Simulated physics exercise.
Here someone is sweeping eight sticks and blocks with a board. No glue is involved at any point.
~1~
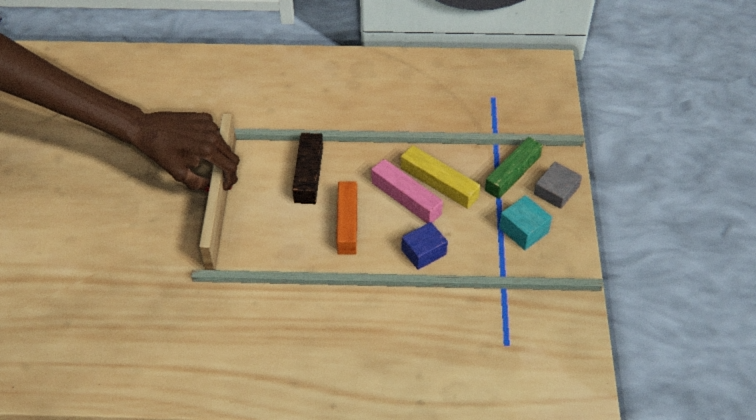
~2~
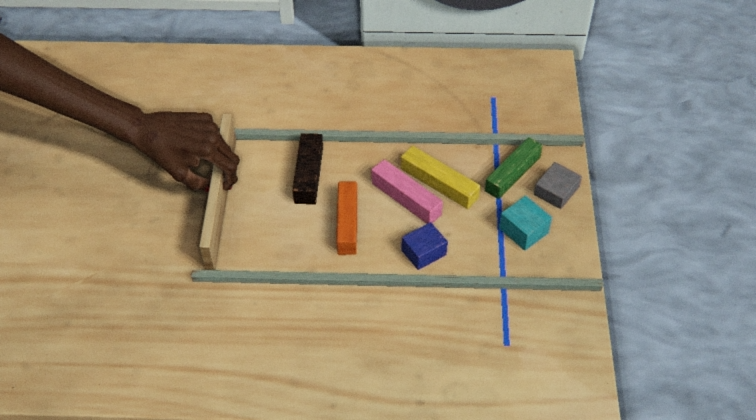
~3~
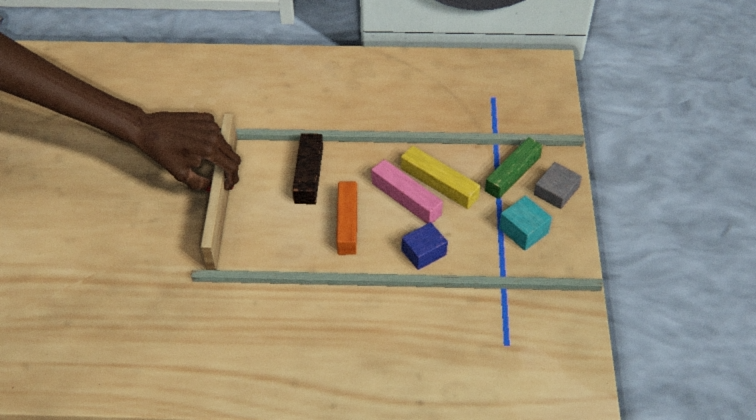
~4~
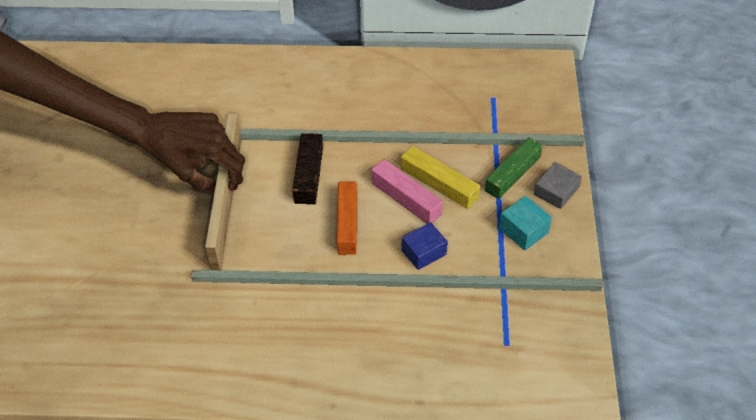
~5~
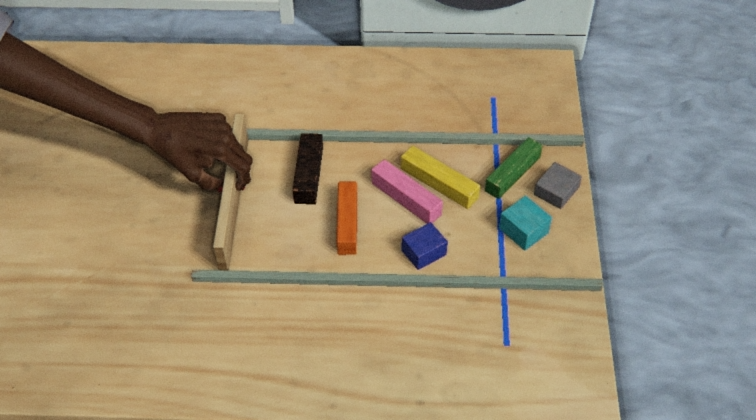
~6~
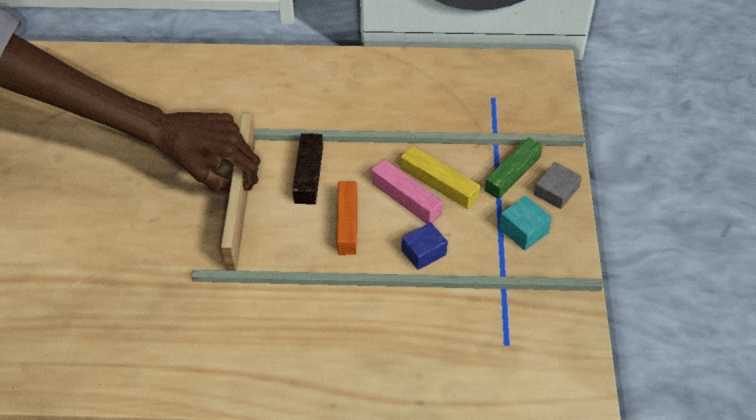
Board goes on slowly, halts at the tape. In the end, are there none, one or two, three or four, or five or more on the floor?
There are one or two on the floor.
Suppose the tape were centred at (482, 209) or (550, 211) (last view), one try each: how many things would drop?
0 and 5 down on the floor.
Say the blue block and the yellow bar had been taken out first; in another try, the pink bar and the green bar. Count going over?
Counts - first: 0; second: 0.
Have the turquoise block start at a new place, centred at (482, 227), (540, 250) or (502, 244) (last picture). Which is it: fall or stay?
The turquoise block remains up; survives; survives.
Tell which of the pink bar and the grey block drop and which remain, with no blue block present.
The pink bar would remain on top, and the grey block would go down.
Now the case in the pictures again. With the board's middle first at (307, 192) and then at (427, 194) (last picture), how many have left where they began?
Up to then 1, and up to the other point 7.
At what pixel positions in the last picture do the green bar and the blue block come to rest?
The first one ends at (591, 159), the second at (545, 257).
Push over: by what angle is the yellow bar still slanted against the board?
Roughly 30 degrees.
Soon after, none off yet; grey block at rest near (558, 186); turquoise block at rest near (525, 223); green bar at rest near (514, 168).
In the end, the number that fall off is one or two; gone, grey block.
